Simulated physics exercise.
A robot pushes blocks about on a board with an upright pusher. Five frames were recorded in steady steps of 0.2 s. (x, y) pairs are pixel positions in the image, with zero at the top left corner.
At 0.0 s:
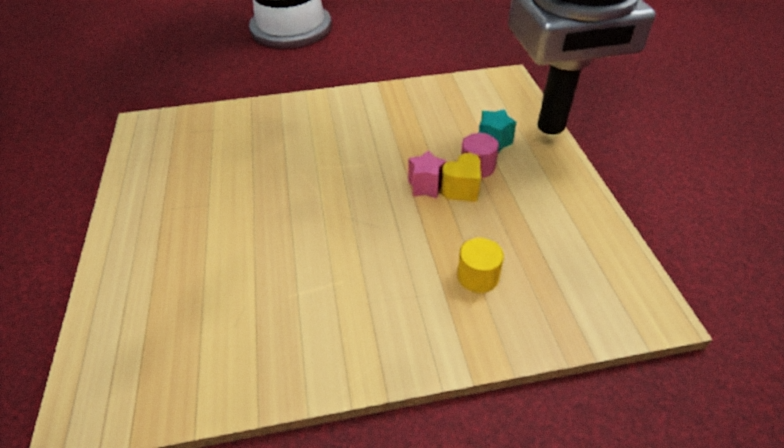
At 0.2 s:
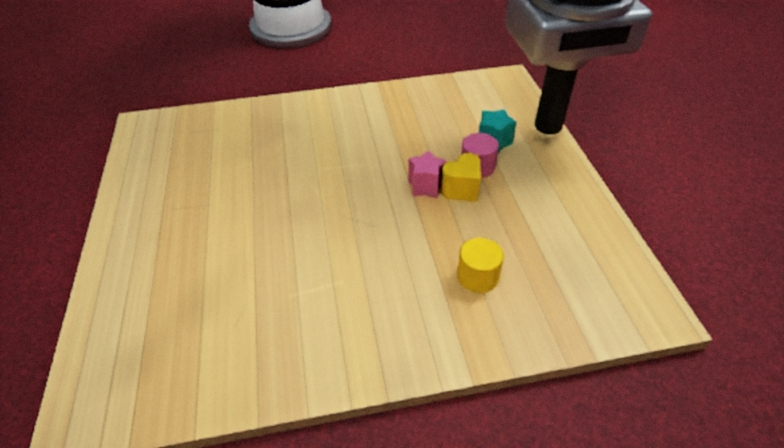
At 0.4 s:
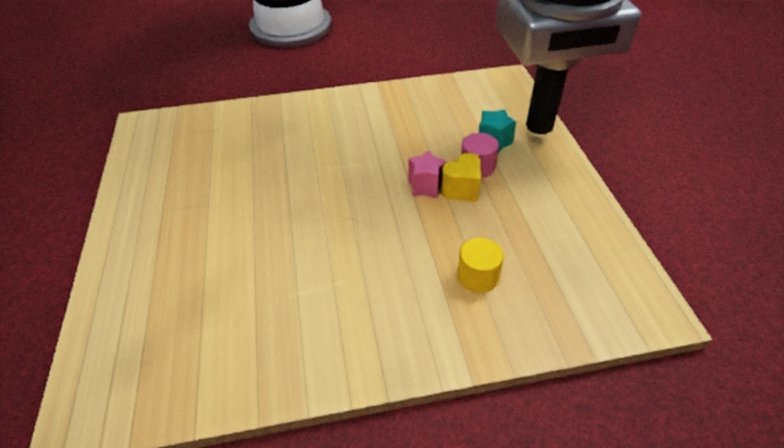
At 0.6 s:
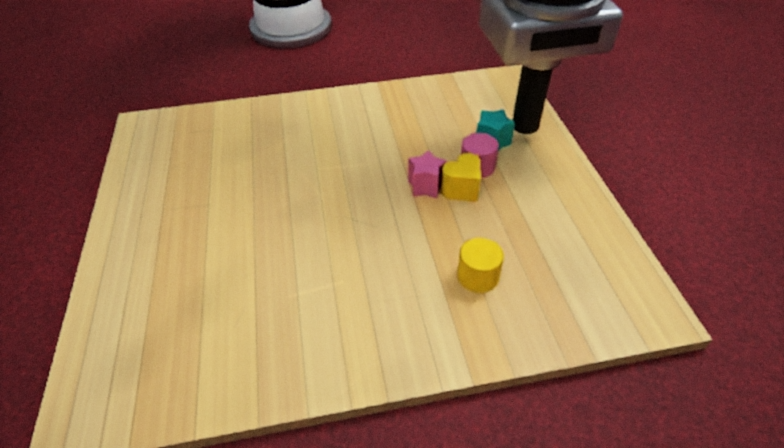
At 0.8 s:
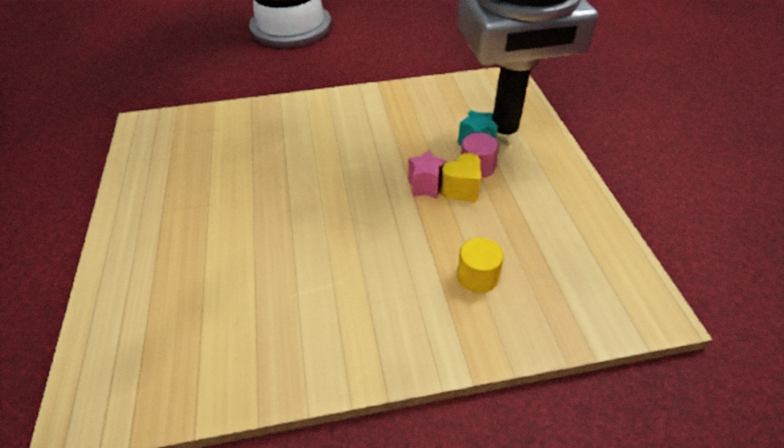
To begin with, a robot's upright black pusher stands near the right edge of a wooden board, beside five small blocks. It slides left toward the turquoise star-shaped block, then nudges it a short way left, while the pink and yellow blocks stay put.
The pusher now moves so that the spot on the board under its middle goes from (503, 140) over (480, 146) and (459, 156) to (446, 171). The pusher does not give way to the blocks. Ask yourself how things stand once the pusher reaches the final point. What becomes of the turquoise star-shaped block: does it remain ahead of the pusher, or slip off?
Slipped off.
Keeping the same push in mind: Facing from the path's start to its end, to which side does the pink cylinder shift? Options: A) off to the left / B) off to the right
Answer: A.
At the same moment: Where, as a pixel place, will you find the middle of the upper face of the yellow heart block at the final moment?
Final place: (467, 183).
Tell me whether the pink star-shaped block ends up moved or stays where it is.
It will be resting on its spot.
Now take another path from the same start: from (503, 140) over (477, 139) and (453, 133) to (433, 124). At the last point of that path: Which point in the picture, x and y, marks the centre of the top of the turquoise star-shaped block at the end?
At (421, 116).
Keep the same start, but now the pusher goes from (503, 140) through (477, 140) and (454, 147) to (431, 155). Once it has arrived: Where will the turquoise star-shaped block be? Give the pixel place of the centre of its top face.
For the centre of its top, I'd go with (403, 132).
What follows on the original path. Halfway along, pusher at (469, 138); yellow heart block at (463, 171), turned 15° clockwise; turquoise star-shaped block at (442, 127); pink cylinder at (477, 147).
At the end, pusher at (447, 158); pink star-shaped block still; yellow heart block at (467, 183), turned 60° clockwise; turquoise star-shaped block at (427, 132), turned 45° clockwise; pink cylinder at (476, 161).
